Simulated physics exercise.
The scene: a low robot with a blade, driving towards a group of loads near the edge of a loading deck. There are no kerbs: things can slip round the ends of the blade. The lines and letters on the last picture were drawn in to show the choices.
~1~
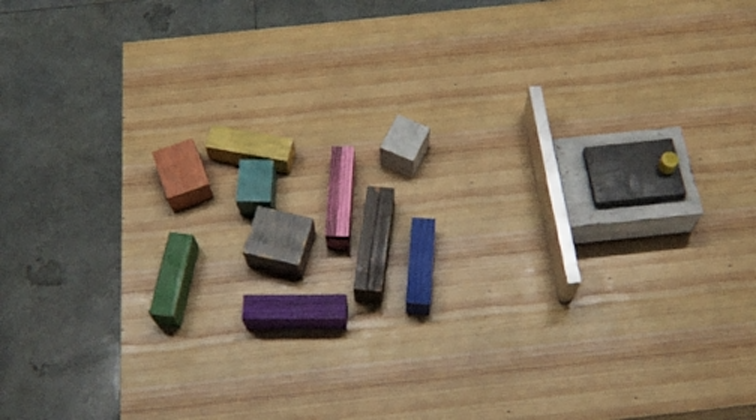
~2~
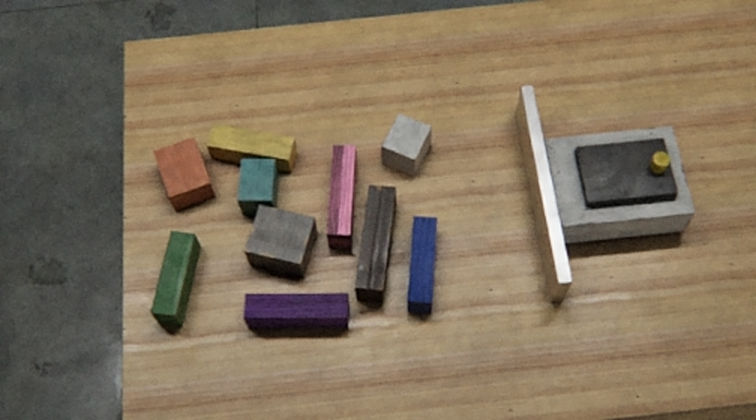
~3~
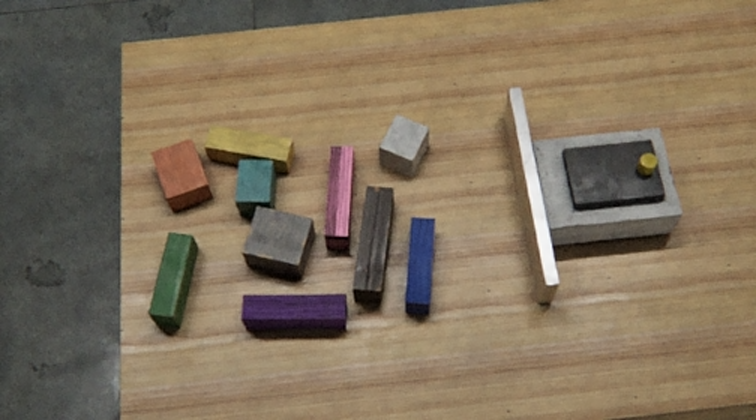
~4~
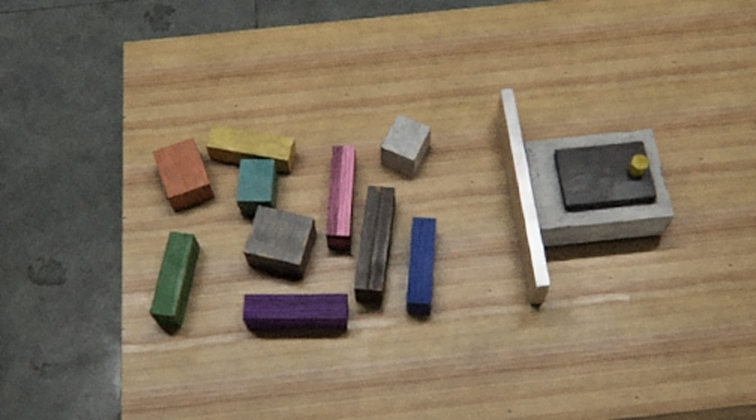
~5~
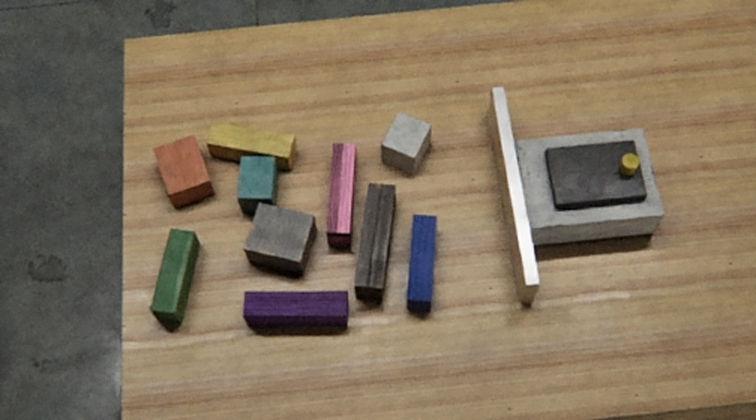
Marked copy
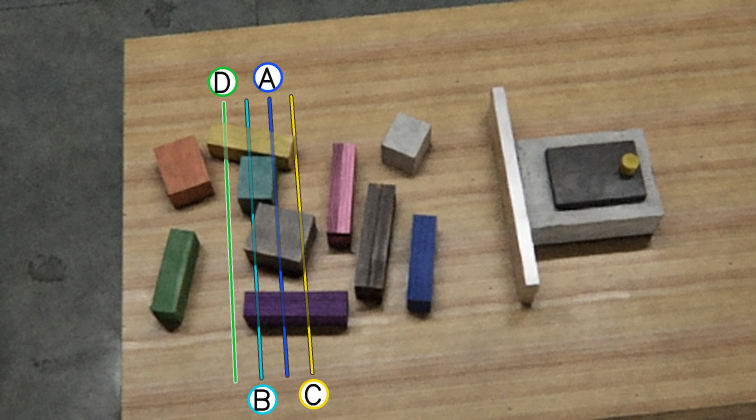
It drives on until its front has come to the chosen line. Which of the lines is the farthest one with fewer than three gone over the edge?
As far as mark D.
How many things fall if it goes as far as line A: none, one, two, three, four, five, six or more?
By then, none.
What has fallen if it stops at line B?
It is the green bar.
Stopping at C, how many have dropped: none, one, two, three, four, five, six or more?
In all, none.
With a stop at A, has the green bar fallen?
By then, no.
On the copy, A at (278, 228); B at (254, 231); C at (301, 226); D at (229, 233).
On D. First, robot (485, 184); blue stick (399, 266); white crate (377, 155).
Then, robot (381, 195); green bar (158, 280); orange crate (174, 170).
Finally, robot (302, 203); green bar over the edge; orange crate (125, 158); one fallen.
By contrast, A is within the limit but short; B is within the limit but short; C is within the limit but short.
